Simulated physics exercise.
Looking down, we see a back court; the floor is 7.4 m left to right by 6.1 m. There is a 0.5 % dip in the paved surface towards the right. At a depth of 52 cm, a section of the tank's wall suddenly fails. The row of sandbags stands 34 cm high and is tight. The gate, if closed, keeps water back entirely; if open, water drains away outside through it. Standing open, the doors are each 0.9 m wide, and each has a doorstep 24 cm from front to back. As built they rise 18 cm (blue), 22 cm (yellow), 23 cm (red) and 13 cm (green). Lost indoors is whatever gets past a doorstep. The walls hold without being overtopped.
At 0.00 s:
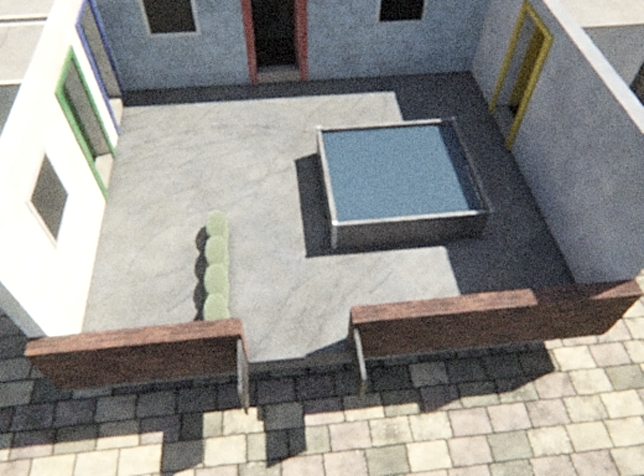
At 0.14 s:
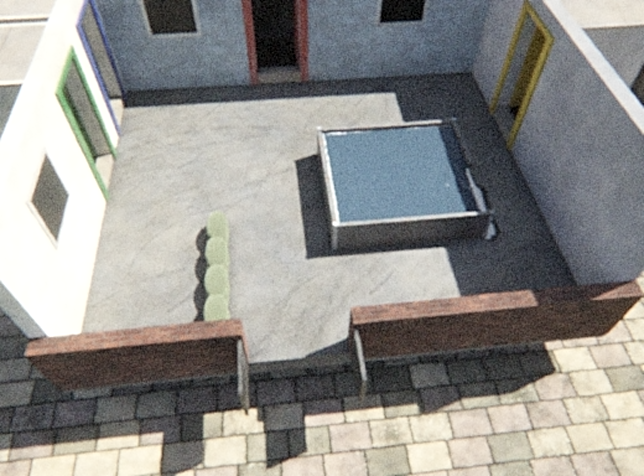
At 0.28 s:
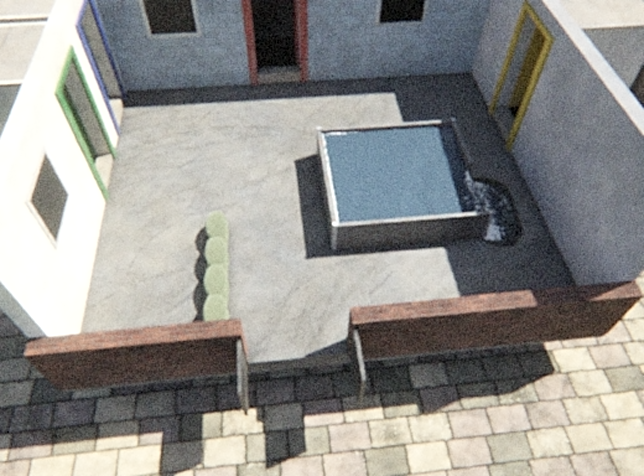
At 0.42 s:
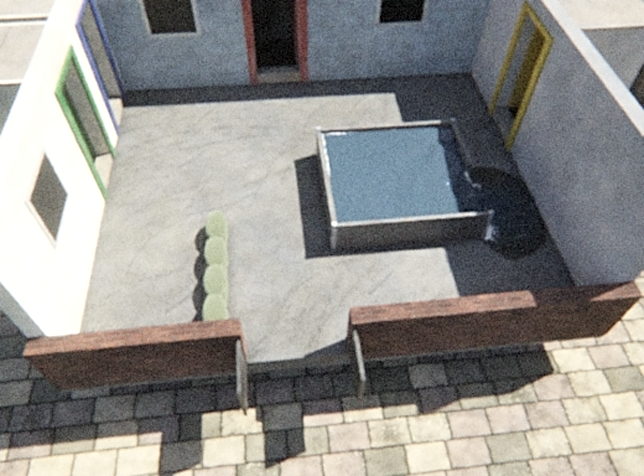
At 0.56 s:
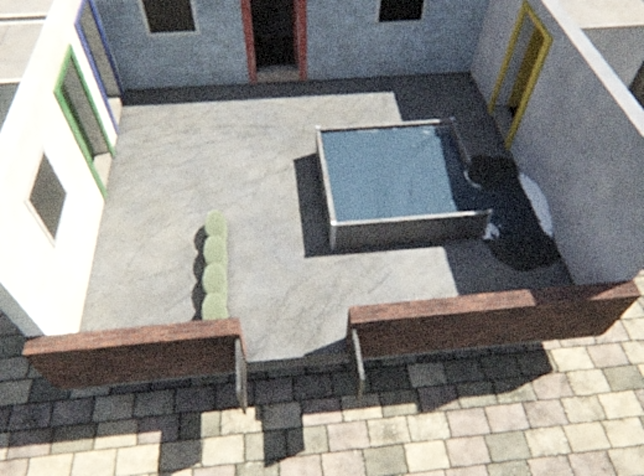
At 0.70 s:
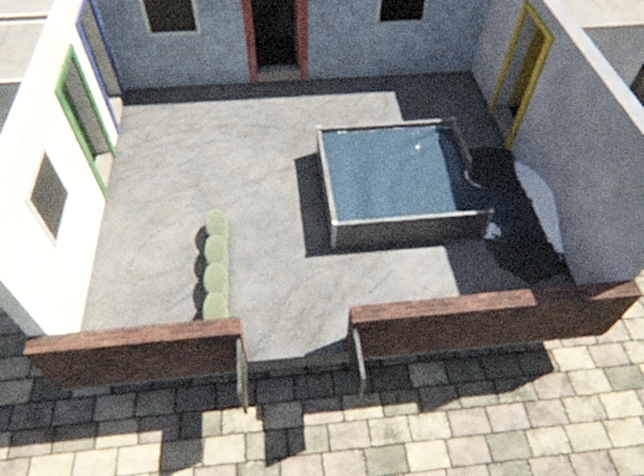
Water burst through the right side of a raised square tank in a walled courtyard, then spread in a dark, widening pool across the paving beside it, reaching toward the right-hand wall and the front.
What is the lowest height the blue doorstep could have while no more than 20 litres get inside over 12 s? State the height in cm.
5.5 cm.
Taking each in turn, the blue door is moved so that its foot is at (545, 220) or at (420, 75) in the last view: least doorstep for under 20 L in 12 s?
You'd want about 35 cm there first, then about 12.0 cm.
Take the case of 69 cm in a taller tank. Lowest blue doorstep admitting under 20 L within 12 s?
Then a height close to 10.0 cm.
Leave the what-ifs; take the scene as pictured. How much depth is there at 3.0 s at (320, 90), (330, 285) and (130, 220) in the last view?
In that order: 0, 3 and 0 cm.
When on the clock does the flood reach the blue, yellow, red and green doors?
Blue 7.0 s, yellow 1.1 s, red 4.0 s, green 8.0 s.
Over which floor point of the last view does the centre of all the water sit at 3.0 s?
(442, 203), roughly.
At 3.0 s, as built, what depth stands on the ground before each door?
Depth (cm): Blue 0 / yellow 7 / red 0 / green 0.
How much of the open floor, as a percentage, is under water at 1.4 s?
Roughly 10 percent.
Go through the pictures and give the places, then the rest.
In the first frame, still water, 52 cm deep, in the tank at (399, 170); the blue door at (105, 72) is dry.
In the second frame, the gap is at (474, 202), the front 0.3 m out at a hidden place; the back of the tank holds 52 cm.
In the third frame, the gap is at (473, 204), the front 0.7 m out at (511, 209); the back of the tank holds 52 cm.
In the fourth frame, water pours out at (472, 205) and has run 1.2 m, to (540, 213); about 7 cm deep outside, 52 cm at the back.
In the fifth frame, water pours out at (471, 204) and has run 1.3 m, to (516, 166); about 8 cm deep outside, 52 cm at the back.
In the sixth frame, the front is at (567, 266), 1.4 m from the gap at (472, 203); 2.3 m2 of floor is wet, 52 cm left at the back; the blue door at (105, 71), 6.9 m from the gap, is still 6.7 m from the nearest water.
After 1.4 s water covers 10 % of the floor, deepest (40 cm) near (530, 212); it has not reached the blue door.
After 3.0 s water covers 35 % of the floor, deepest (36 cm) near (585, 302); it has not reached the blue door.
After 12.0 s water covers 95 % of the floor, deepest (10 cm) near (579, 313); 8 cm at the blue door, 0 litres in over its 18 cm doorstep.
At the blue door as built, the water arrived by 7.0 s and peaked near 9 cm at 10.4 s.
Run again over the same 12 s with other heights there, 33 litres in over 4.5 cm, 10 litres over 6.5 cm. The limit of 20 litres is kept from about 5.5 cm up.
